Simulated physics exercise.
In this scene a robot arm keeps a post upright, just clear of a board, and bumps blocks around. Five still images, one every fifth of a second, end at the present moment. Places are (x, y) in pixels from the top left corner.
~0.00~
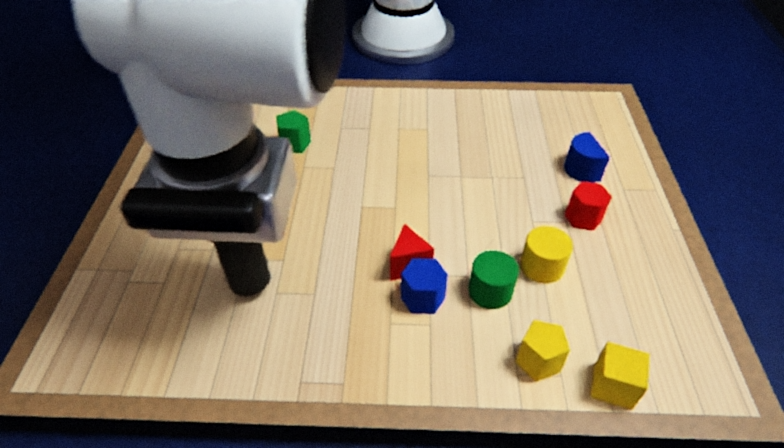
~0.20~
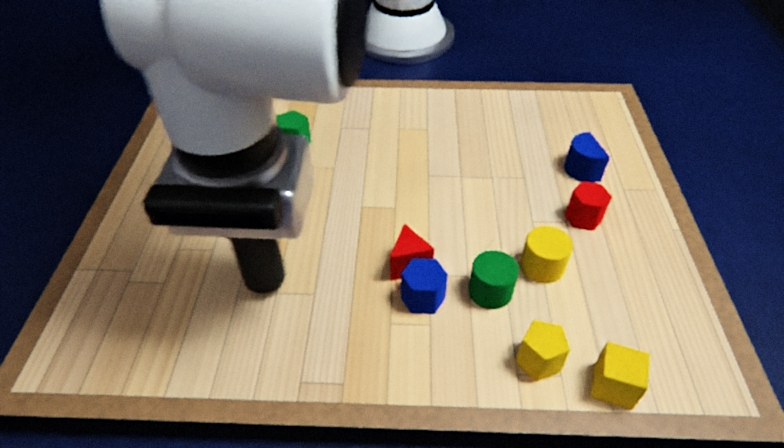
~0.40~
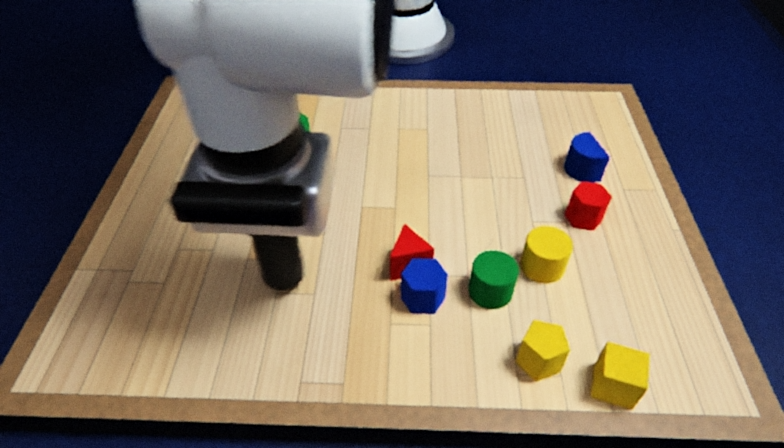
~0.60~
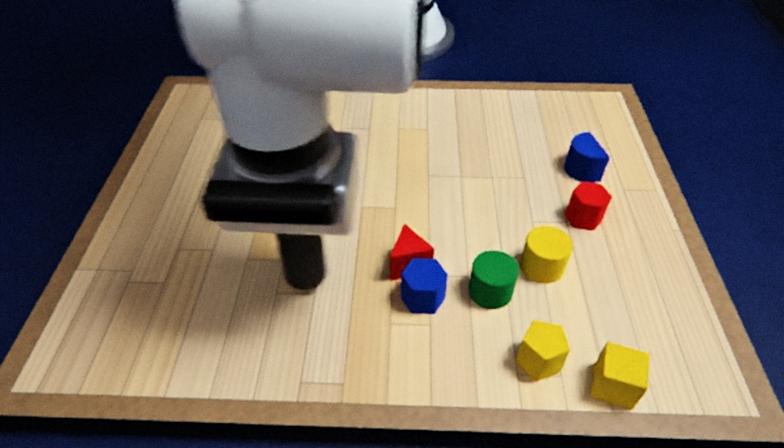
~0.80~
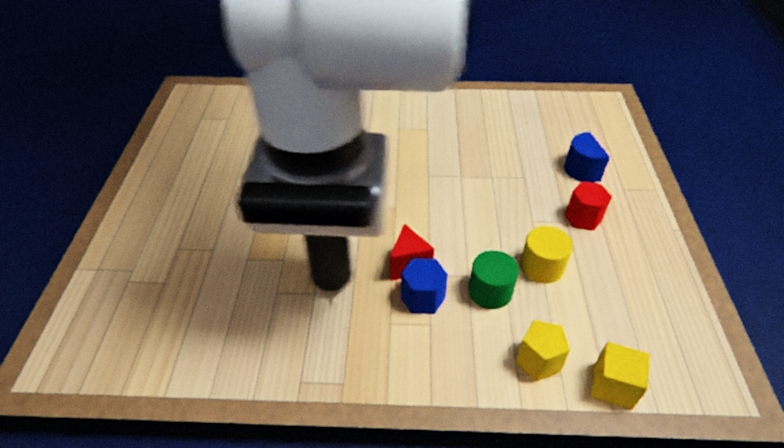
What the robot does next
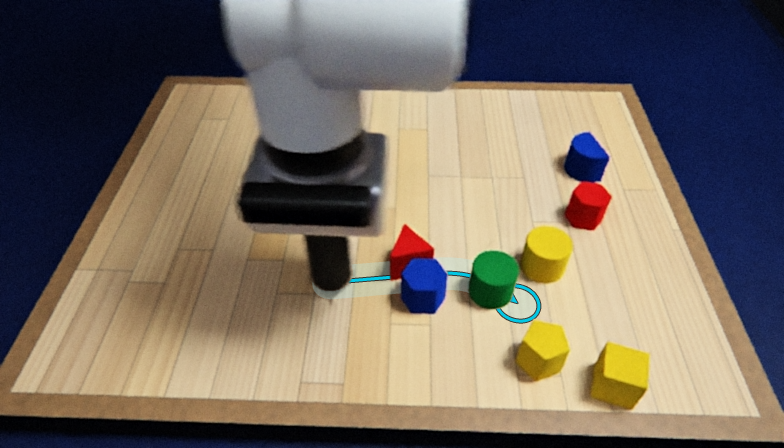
White robot arm with a black post sliding steadily right across a wooden board, coloured blocks sitting still around it.
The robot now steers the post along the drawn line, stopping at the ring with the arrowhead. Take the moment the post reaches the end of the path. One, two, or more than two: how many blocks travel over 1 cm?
Blocks displaced: At least 3.
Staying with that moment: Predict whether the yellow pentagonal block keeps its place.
Here the yellow pentagonal block stays on its spot.
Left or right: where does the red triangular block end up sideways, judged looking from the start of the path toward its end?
Seen from start to end, it moves left.
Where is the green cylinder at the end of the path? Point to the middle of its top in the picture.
Expect it around (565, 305).
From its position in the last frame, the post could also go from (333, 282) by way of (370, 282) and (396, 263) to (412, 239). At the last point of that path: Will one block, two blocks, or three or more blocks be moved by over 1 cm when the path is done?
There will be one block that moves more than 1 cm.
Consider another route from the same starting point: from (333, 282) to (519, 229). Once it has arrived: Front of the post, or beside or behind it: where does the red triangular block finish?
It is gone from the front.
Path on the board, from (333, 282) via (397, 277) and (461, 274), ending at (517, 303).
On the path given first. One third of the way, post (399, 269); red triangular block (429, 238), turned 35° anticlockwise; blue hexagon (431, 276), turned 20° clockwise.
Two thirds of the way, post (462, 267); red triangular block (469, 224), turned 90° anticlockwise; blue hexagon (447, 283), turned 50° clockwise; green cylinder (504, 269).
At the end, post (519, 296); red triangular block (470, 224), turned 90° anticlockwise; blue hexagon (447, 283), turned 50° clockwise; green cylinder (566, 304); yellow pentagonal block in place; yellow cylinder in place.
